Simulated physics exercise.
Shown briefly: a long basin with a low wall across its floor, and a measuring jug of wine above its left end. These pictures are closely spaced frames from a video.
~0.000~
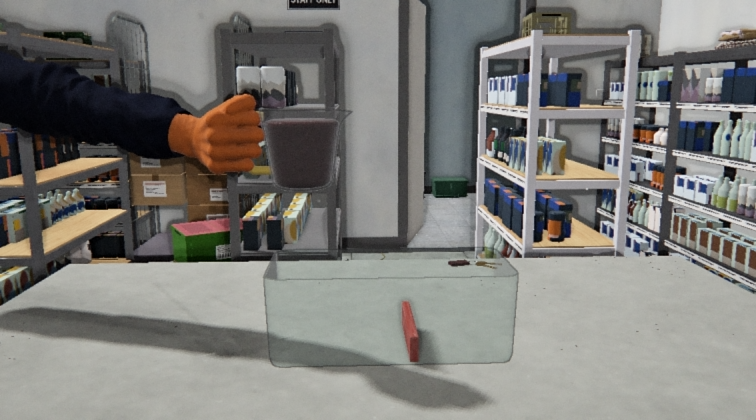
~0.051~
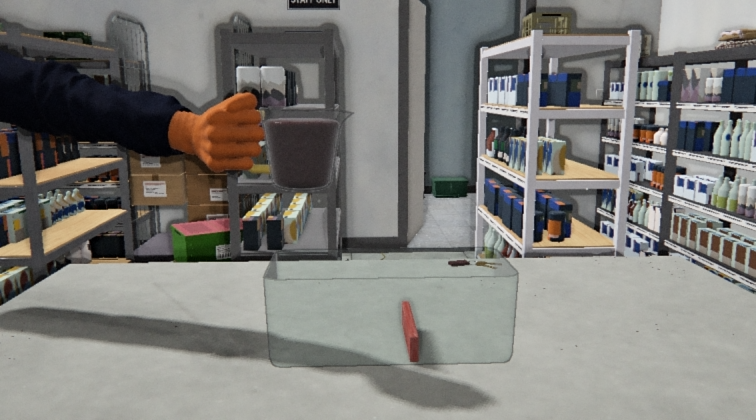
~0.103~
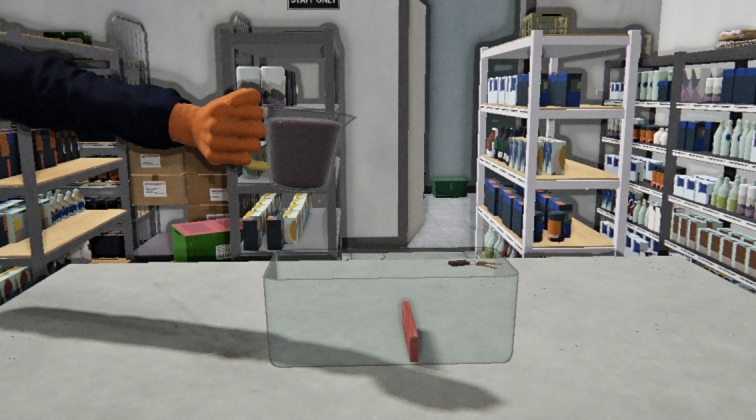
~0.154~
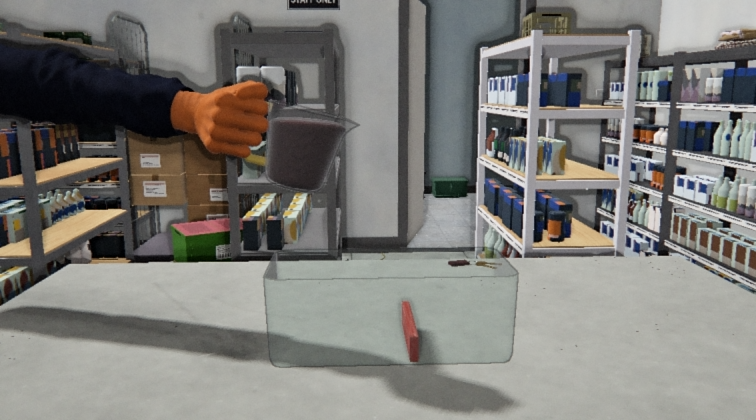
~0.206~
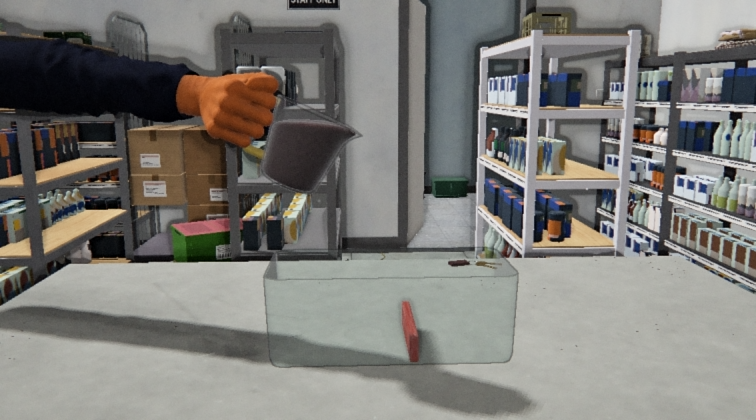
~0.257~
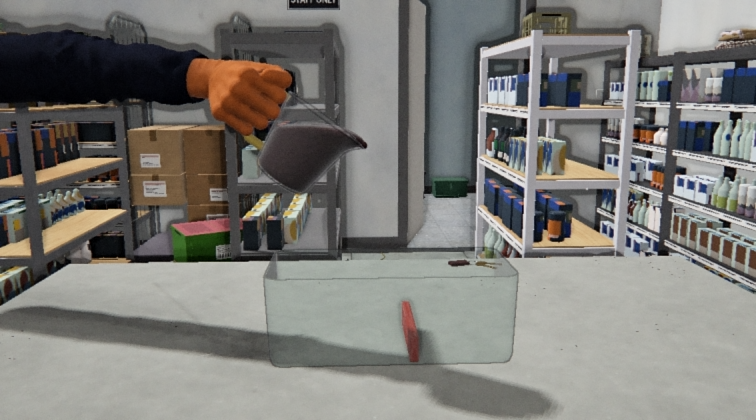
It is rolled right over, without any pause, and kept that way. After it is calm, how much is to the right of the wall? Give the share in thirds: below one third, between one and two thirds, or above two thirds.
The share is below one third.
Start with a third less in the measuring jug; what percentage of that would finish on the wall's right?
Some 10 parts in a hundred.
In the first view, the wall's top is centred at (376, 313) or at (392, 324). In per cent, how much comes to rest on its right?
With the first placement it is 75 %, with the second 50 %.
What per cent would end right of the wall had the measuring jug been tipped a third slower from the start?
Something like 35 in a hundred.
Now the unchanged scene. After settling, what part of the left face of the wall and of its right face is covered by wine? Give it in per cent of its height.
The left reads 40 in a hundred and the right 20 in a hundred.
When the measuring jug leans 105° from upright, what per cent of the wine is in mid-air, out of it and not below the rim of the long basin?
About 35 per cent.
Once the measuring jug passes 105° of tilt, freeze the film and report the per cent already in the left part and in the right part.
On the left 15 per cent, on the right 15 per cent.
After 0.54 s the tilt is 105° and 34 per cent is still to pour, 16 is left of the wall and 15 right of it.
After 0.74 s the tilt is 119° and 1 per cent is still to pour, 72 is left of the wall and 20 right of it.
After 0.96 s the tilt is 119° and 0 per cent is still to pour, 72 is left of the wall and 24 right of it.
After 1.19 s the tilt is 119° and 0 per cent is still to pour, 72 is left of the wall and 25 right of it.
In the end 72 per cent lies left of the wall, 25 right of it and 4 outside.
